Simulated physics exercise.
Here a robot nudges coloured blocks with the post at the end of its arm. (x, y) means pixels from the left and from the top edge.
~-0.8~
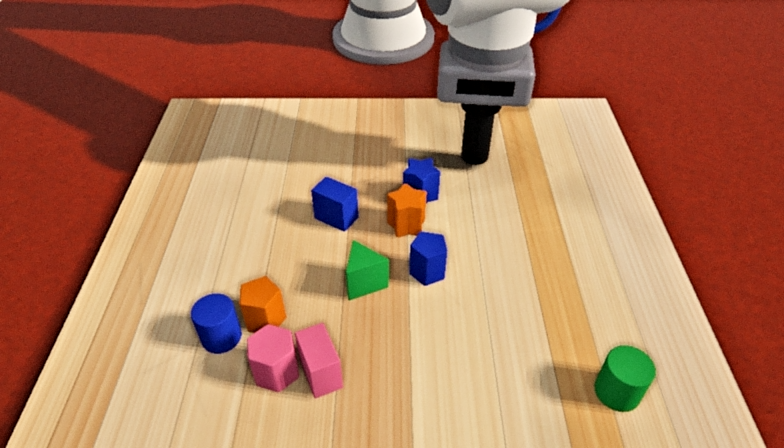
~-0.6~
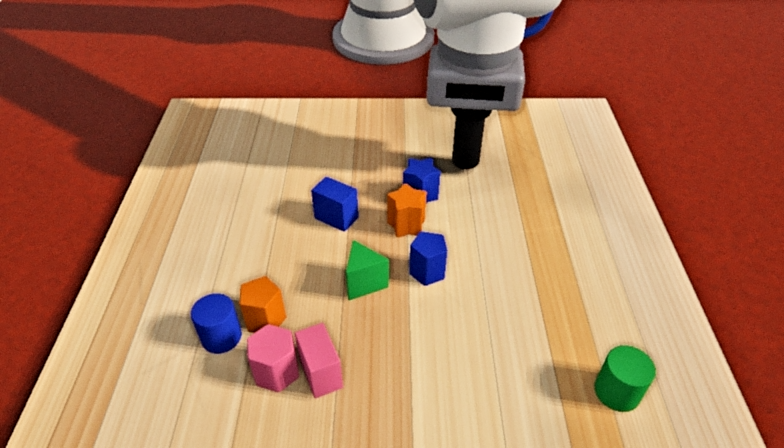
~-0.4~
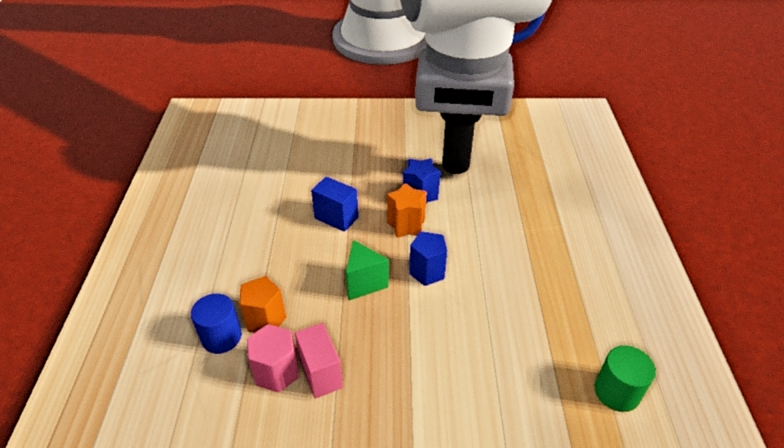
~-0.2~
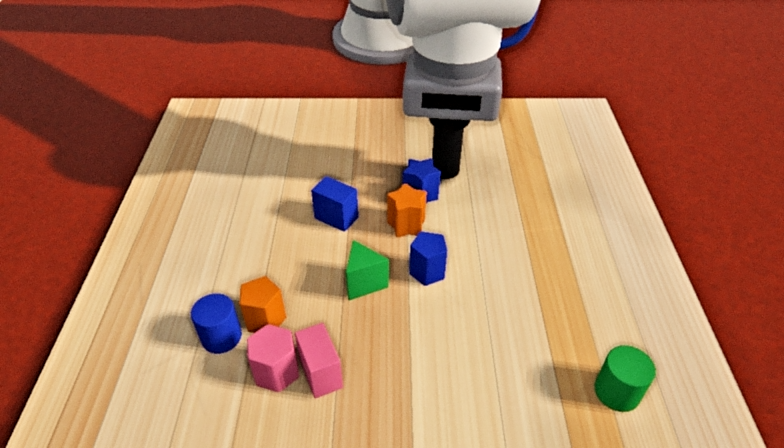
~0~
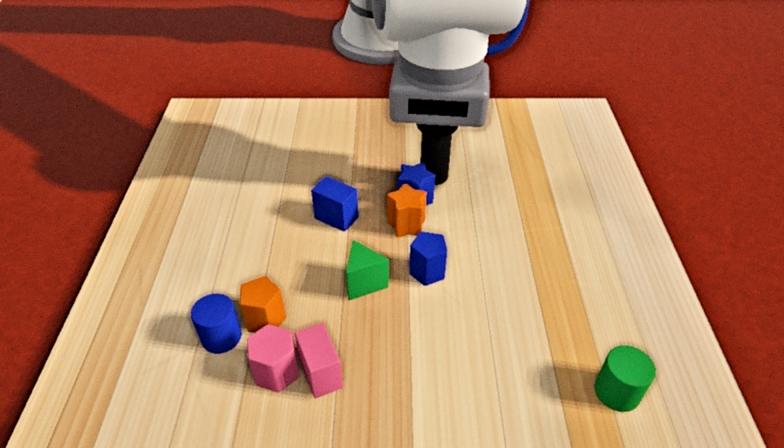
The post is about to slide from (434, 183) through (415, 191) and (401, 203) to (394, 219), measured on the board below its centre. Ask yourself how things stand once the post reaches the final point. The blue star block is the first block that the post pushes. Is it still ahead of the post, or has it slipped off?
Ahead of the post.
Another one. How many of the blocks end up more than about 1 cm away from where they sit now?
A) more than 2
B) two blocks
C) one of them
B - two blocks.
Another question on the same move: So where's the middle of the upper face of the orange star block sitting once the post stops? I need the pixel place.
My prediction: (401, 217).
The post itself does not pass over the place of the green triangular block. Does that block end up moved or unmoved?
It is still on its spot.
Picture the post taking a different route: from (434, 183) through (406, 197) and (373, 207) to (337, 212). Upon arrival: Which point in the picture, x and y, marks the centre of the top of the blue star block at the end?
It will likely be found at (361, 201).
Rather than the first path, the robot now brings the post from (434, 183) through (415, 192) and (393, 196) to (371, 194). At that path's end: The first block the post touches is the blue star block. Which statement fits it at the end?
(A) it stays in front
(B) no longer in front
(B)
The first path, step by step. Halfway along, post (407, 190); orange star block (405, 205), turned 35° anticlockwise; blue star block (390, 184), turned 30° anticlockwise.
At the end, post (395, 212); blue oblong not moved; green triangular block not moved; orange star block (401, 217), turned 90° anticlockwise; blue star block (371, 204), turned 10° anticlockwise.
